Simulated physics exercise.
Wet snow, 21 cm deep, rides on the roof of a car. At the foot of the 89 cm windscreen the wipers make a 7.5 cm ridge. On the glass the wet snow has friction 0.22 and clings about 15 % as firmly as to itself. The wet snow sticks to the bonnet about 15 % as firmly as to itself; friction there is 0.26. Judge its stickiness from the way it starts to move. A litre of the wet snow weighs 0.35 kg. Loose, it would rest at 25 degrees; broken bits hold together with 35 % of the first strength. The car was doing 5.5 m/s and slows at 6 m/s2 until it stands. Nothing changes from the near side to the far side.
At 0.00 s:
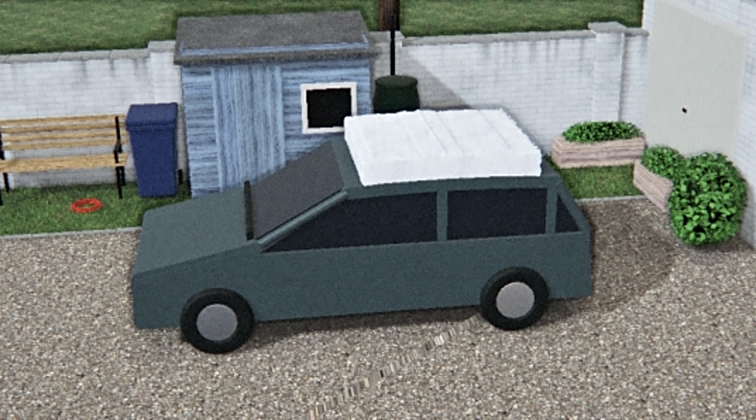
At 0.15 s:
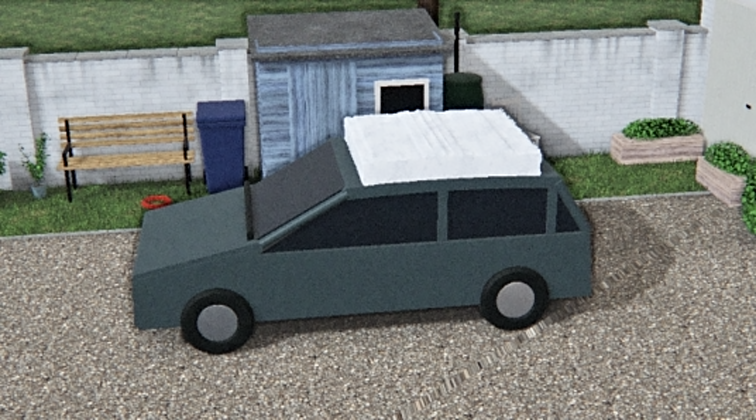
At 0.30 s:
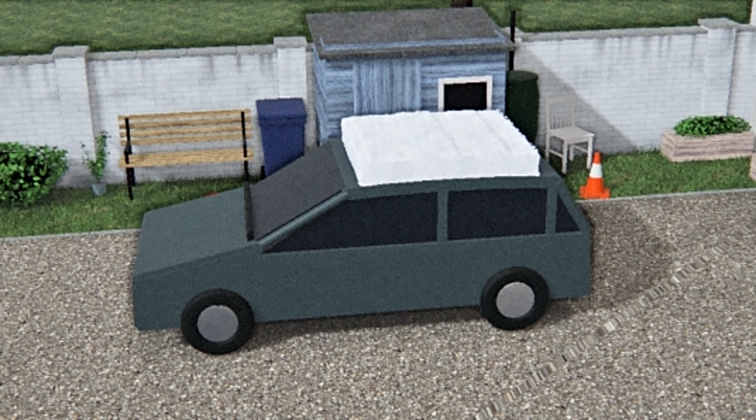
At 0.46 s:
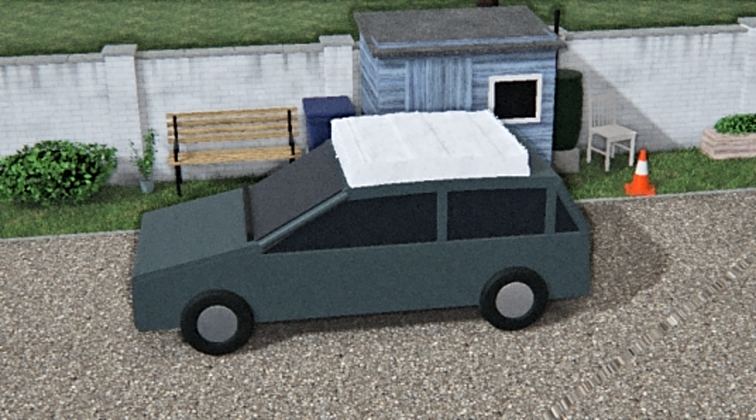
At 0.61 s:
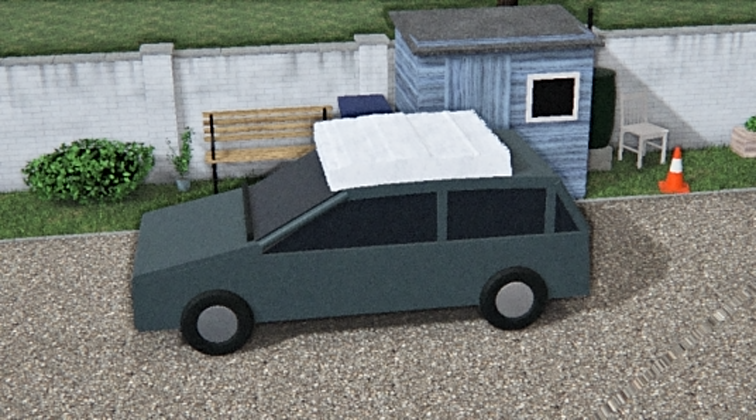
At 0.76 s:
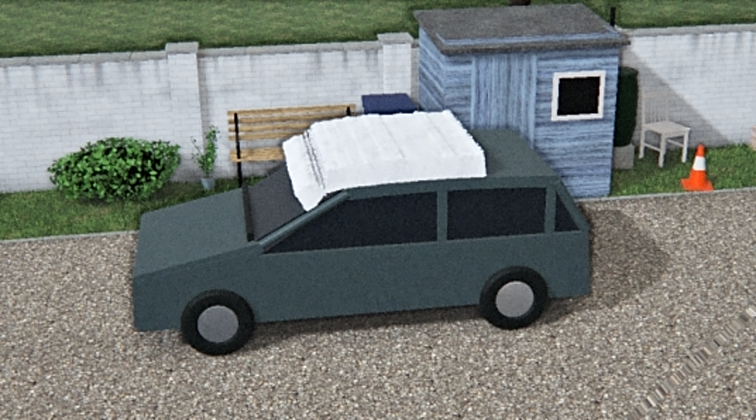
In the video, a dark grey-green car with white snow on its roof moves left past a blue shed and a bench, slowing as the snow slides forward, partly over the top of the windscreen, and begins cracking.
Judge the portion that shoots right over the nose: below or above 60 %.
Expect above 60 %.
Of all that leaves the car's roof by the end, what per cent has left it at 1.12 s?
Some 80 per cent.
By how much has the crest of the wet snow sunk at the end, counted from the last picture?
Some 45 cm.
After 1.12 s, 24 % of the snow is on the roof, 51 % on the glass, 25 % on the bonnet and none has gone off the nose.
After 1.55 s, none of the snow is on the roof, 20 % on the glass, 66 % on the bonnet and 14 % has gone off the nose.
After 1.99 s, none of the snow is on the roof, 11 % on the glass, 38 % on the bonnet and 51 % has gone off the nose.
After 2.42 s, none of the snow is on the roof, 11 % on the glass, 17 % on the bonnet and 71 % has gone off the nose.
After 3.00 s, at the end, none of the snow is on the roof, 11 % on the glass, 11 % on the bonnet and 78 % has gone off the nose.
